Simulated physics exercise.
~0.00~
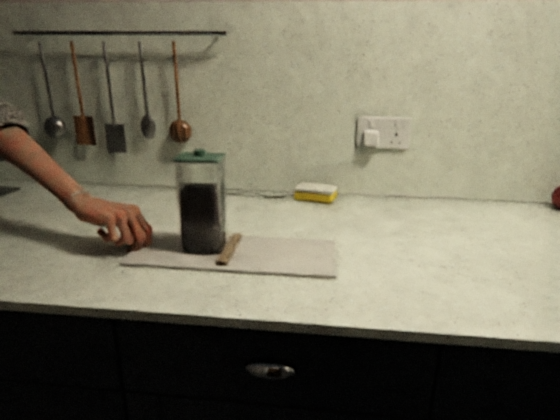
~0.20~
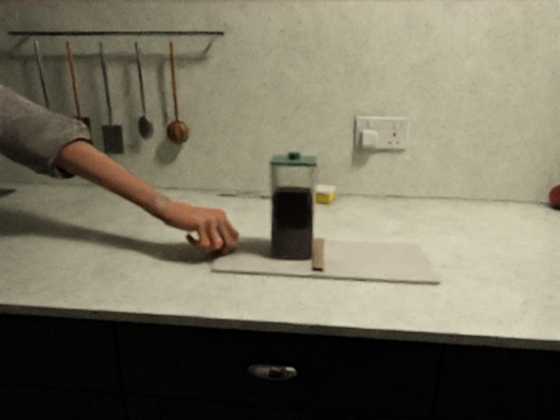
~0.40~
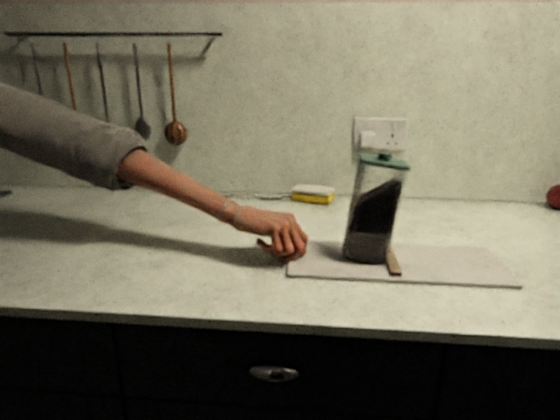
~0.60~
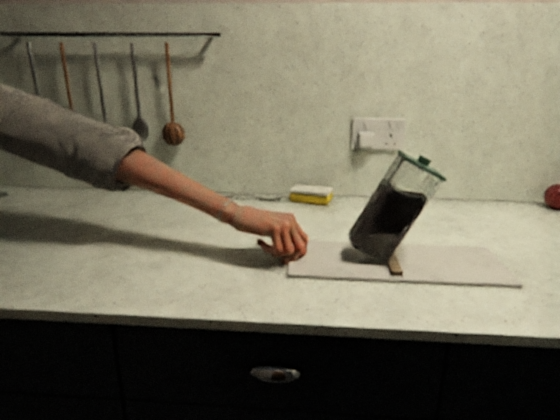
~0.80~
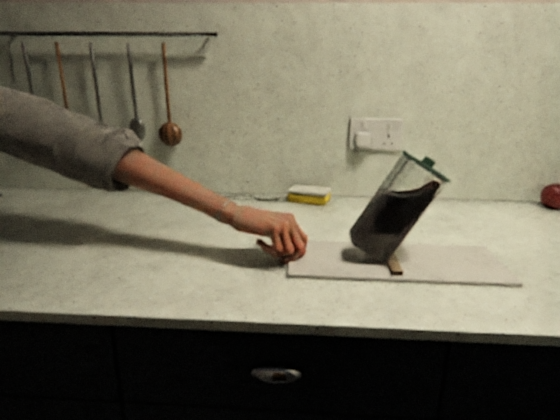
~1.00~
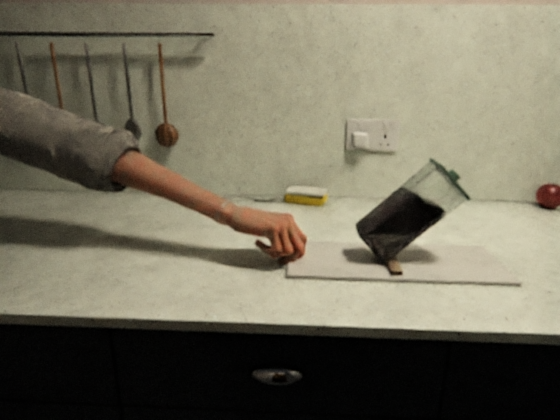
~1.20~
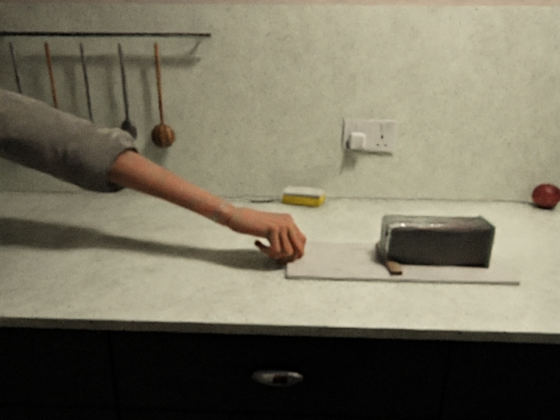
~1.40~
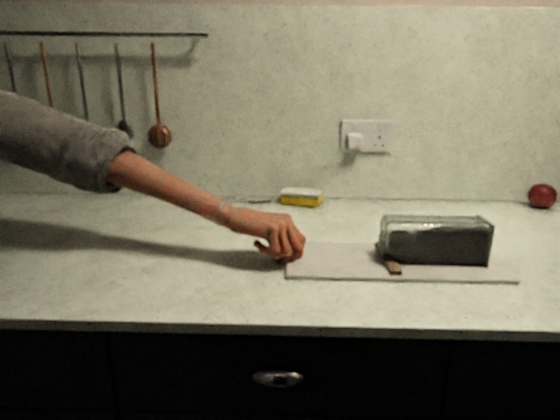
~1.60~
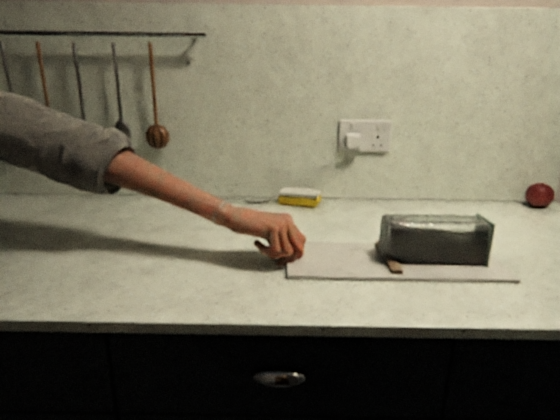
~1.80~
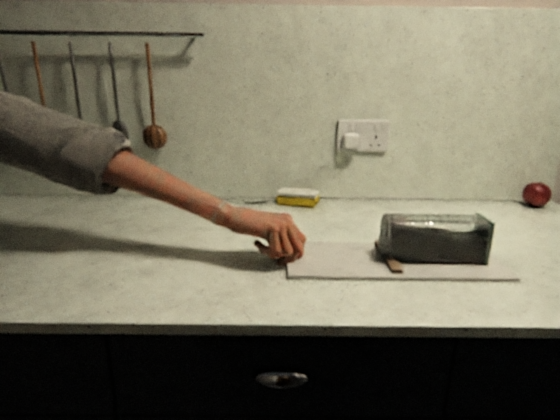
In this clip, a hand slides a pale board carrying a closed, clear canister of dark liquid rightward along a kitchen counter, then stops; the canister tips over a low batten to the right and ends lying on its side on the board, liquid still inside.
